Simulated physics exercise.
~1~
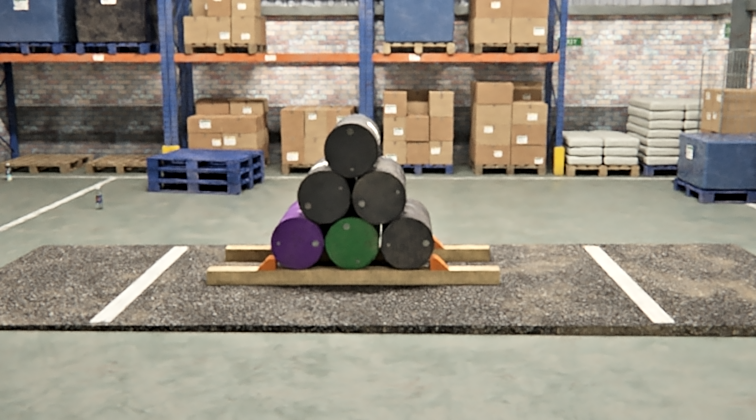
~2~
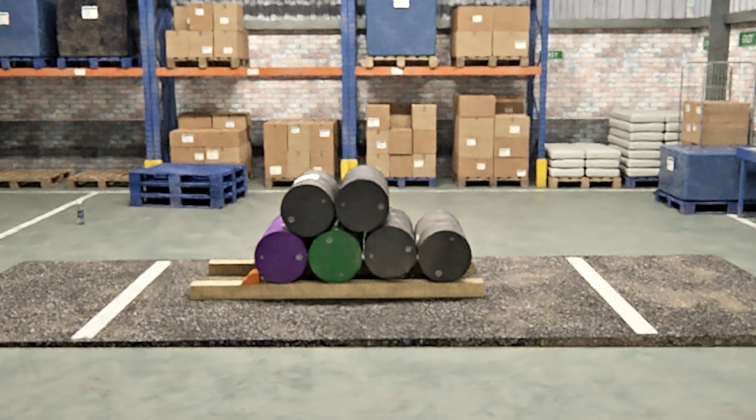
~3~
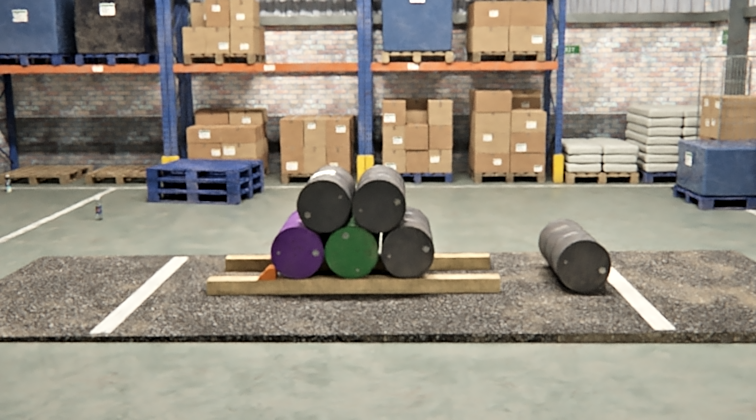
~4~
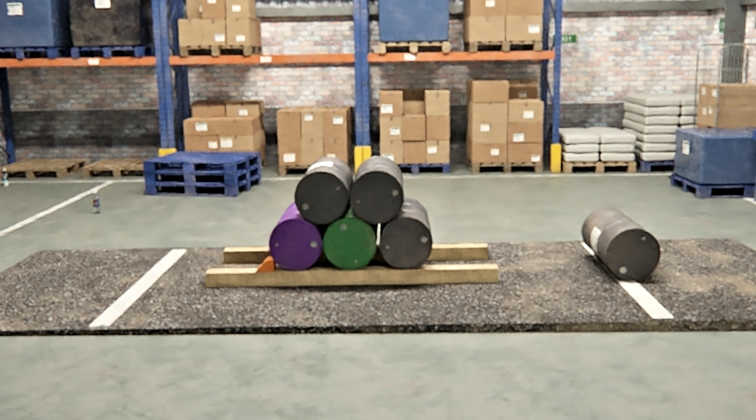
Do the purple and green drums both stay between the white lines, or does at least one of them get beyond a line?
Both stay between the lines, still sitting side by side in the bottom row on the bearers.
In a warehouse, six drums are stacked in a pyramid on wooden bearers over a strip of gravel, with a purple and a green drum beside a dark one in the bottom row. The chock on the right goes, and the stack loses its peak, leaving two dark drums above a row of four. The dark drum at the right end then rolls away across the gravel toward the right white line. It ends up skewed, with its middle just past that line, while the other five stay stacked on the bearers.
